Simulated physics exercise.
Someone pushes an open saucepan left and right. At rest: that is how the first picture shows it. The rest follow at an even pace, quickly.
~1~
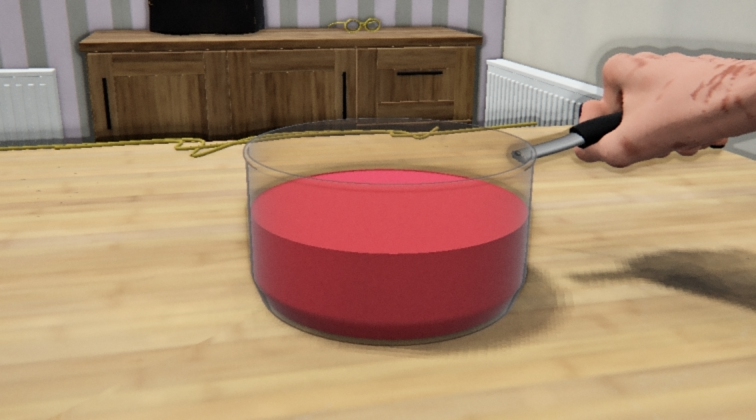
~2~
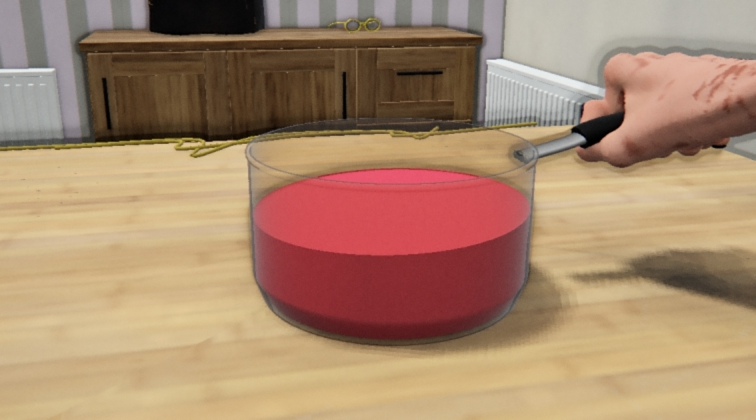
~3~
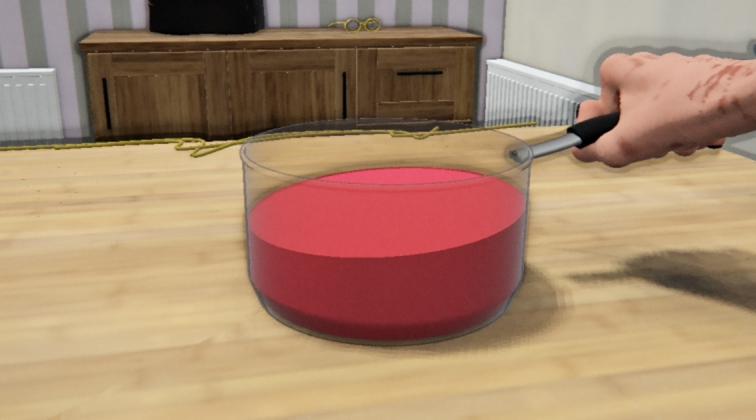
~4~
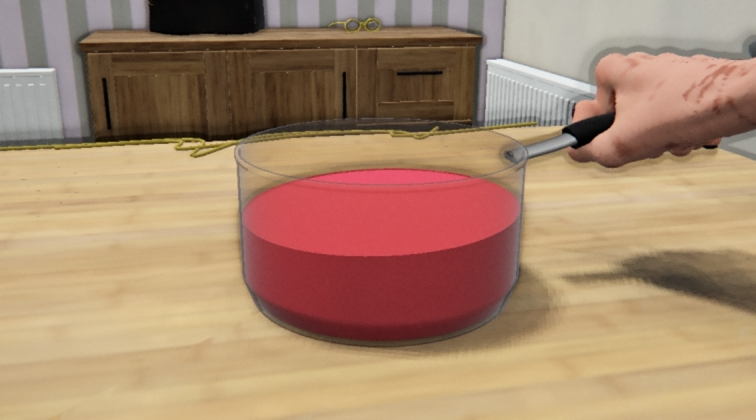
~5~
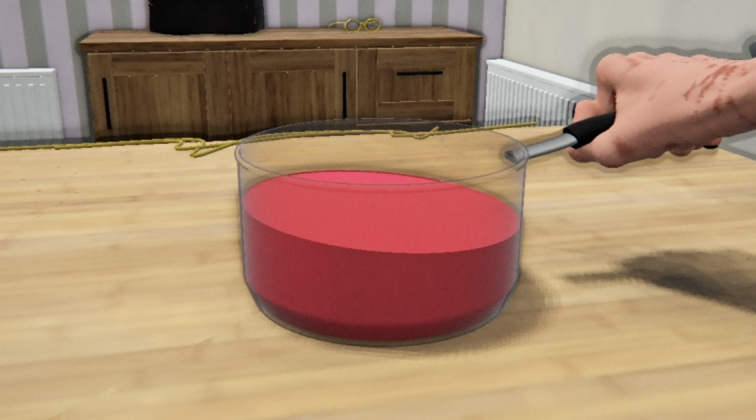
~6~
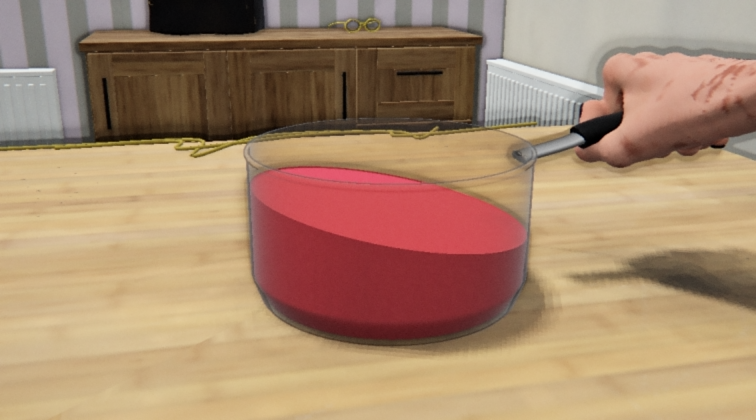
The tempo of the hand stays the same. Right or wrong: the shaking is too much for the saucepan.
Right.
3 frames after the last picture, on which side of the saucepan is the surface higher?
It's on the right end.
Soon after, the highest wave so far comes most of the way to the rim.
Later, the highest wave so far goes over the rim.
In the end, the highest wave so far goes over the rim; some is on the top.
